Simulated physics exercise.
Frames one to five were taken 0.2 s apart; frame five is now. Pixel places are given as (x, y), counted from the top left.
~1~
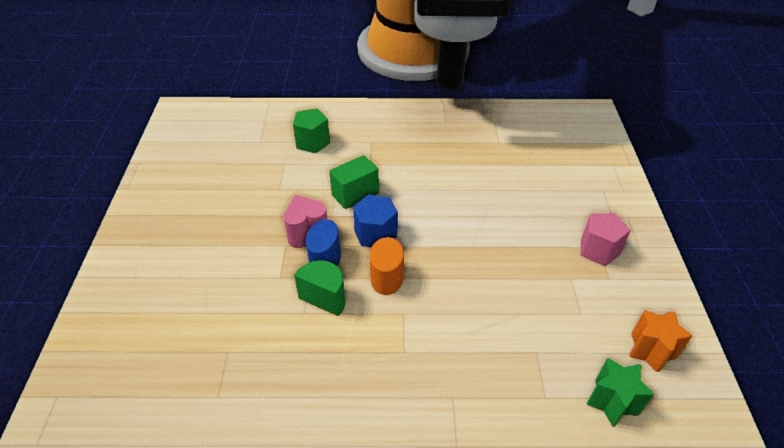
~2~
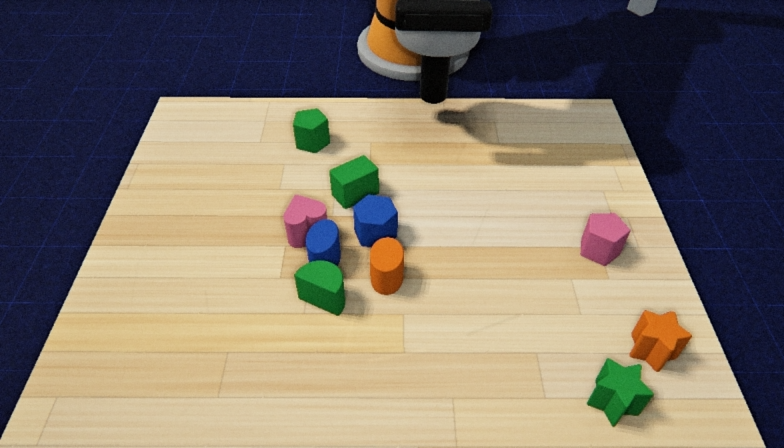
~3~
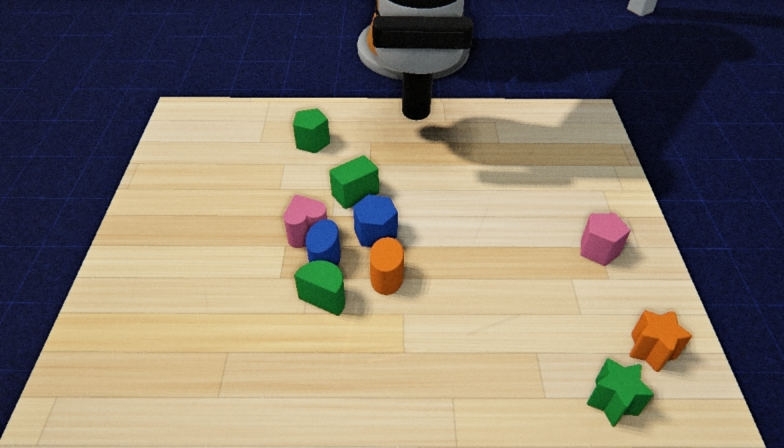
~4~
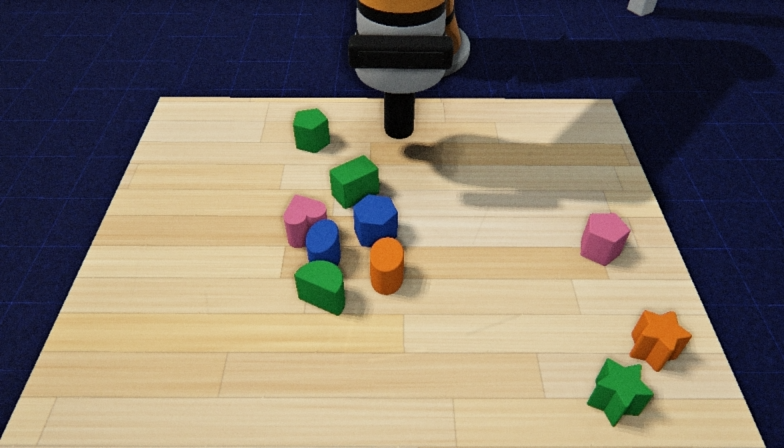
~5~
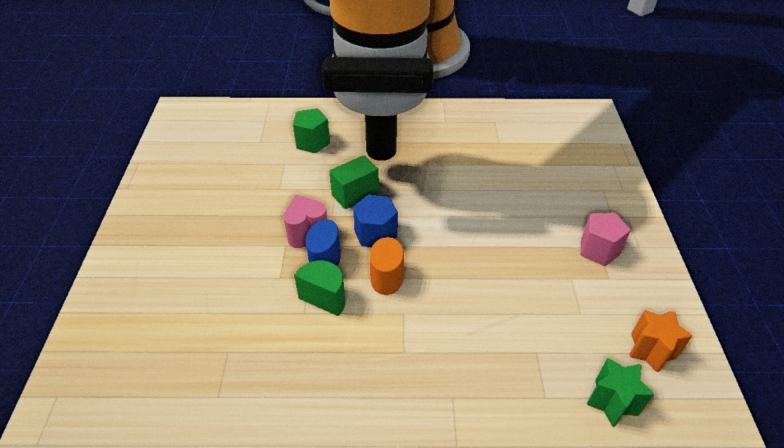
On a pale wooden tabletop, a robot arm's black rod moves down and left near a green block among motionless coloured blocks.
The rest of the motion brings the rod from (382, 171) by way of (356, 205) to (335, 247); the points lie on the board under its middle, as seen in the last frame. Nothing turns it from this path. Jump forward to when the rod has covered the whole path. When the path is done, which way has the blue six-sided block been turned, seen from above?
It ends up turned anticlockwise.
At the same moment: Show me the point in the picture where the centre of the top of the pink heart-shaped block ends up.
When the path ends, it will be at (249, 234).
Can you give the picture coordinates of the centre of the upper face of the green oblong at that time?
(290, 227)
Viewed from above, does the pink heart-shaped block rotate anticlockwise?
I'd say no.
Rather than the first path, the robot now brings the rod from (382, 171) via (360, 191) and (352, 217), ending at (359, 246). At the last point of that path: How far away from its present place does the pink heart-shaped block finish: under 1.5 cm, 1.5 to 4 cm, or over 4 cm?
That one ends up 1.5 to 4 cm from where it is now.
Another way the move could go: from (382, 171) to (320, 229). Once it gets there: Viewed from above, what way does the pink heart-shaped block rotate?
Verdict: Clockwise.
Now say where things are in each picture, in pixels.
Rod tip at (450, 83); block tops, pink heart-shaped block at (303, 209); blue oval at (322, 235); green oblong at (354, 169); blue six-sided block at (375, 209), in the first frame.
Rod at (433, 97); blocks unchanged, in the second frame.
Rod at (416, 113); blocks unchanged, in the third frame.
Rod at (399, 132); blocks unchanged, in the fourth frame.
Rod at (381, 153); pink heart-shaped block at (303, 209); blue oval at (322, 235); green oblong at (354, 169); blue six-sided block at (375, 209), in the fifth frame.
What follows on the original path. One third of the way, rod at (363, 175); green oblong at (335, 188).
Two thirds of the way, rod at (347, 200); pink heart-shaped block at (276, 225), turned 35° clockwise; blue oval at (322, 239); green oblong at (314, 213).
At the end, rod at (333, 229); pink heart-shaped block at (249, 234), turned 50° clockwise; blue oval at (316, 251); green oblong at (290, 227), turned 20° clockwise; blue six-sided block at (376, 213), turned 20° anticlockwise.
